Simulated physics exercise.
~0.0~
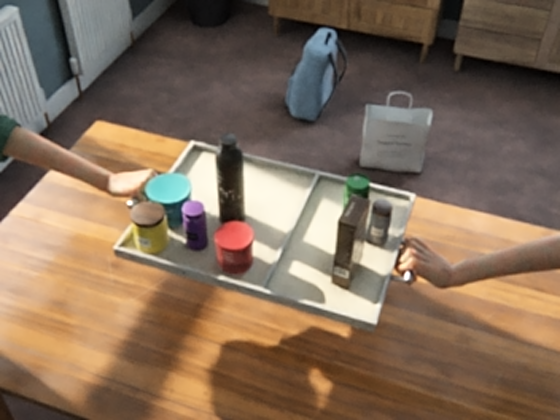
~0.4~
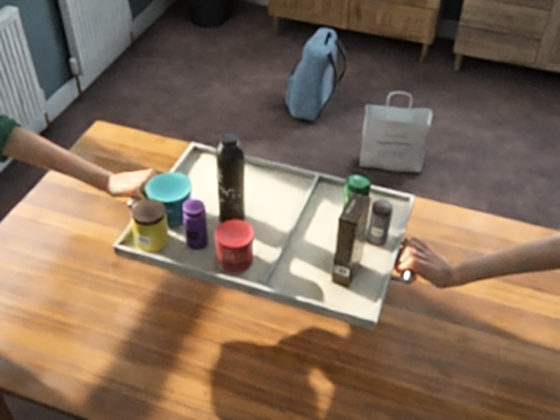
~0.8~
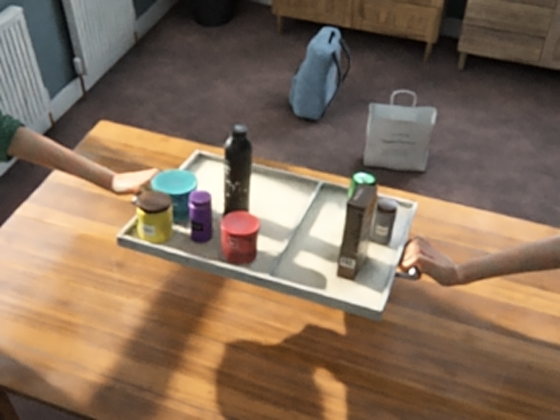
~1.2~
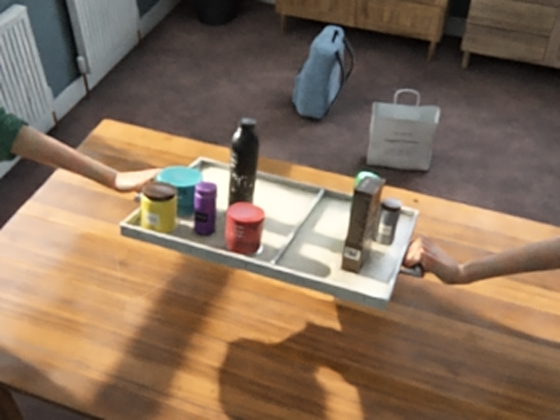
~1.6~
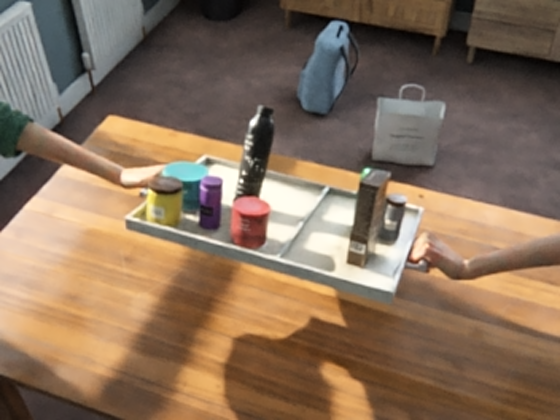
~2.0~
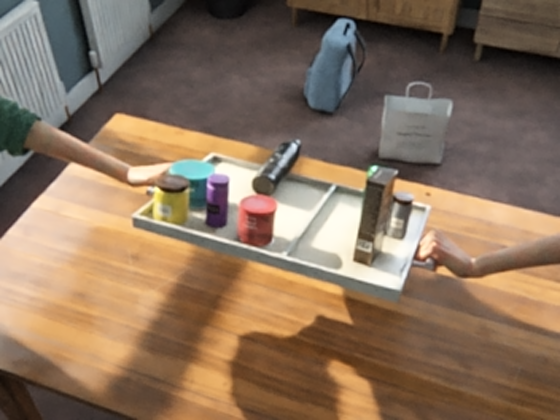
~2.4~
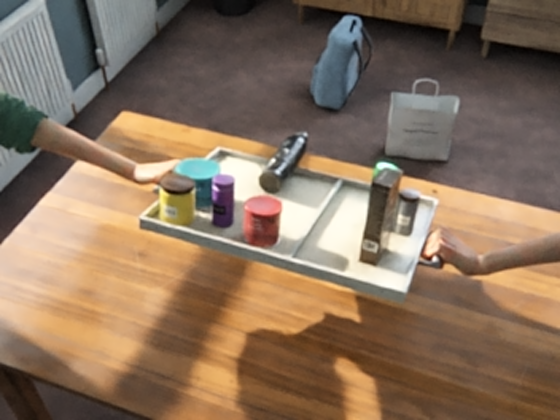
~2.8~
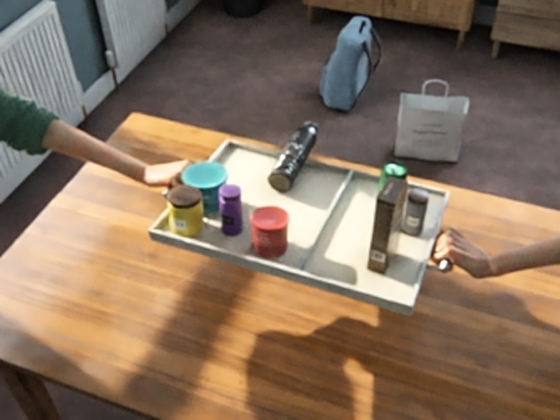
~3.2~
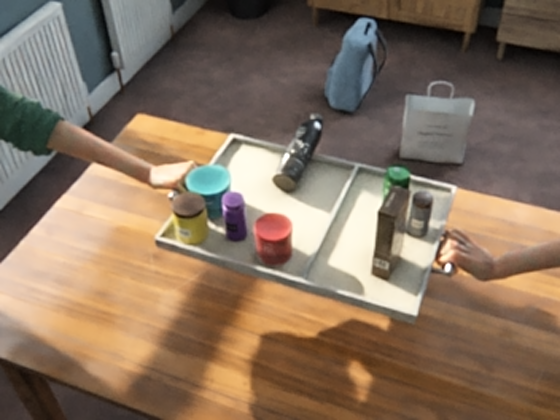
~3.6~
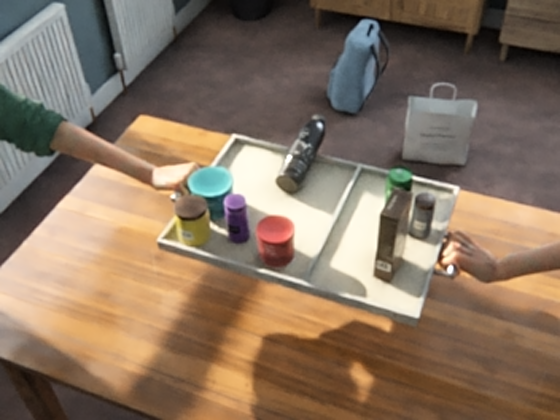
A tray of containers held by two hands above a wooden table tips towards its far side, and the black bottle leans and topples onto its side. The hands bring the tray back towards level, with the bottle still lying on it and the other items upright.
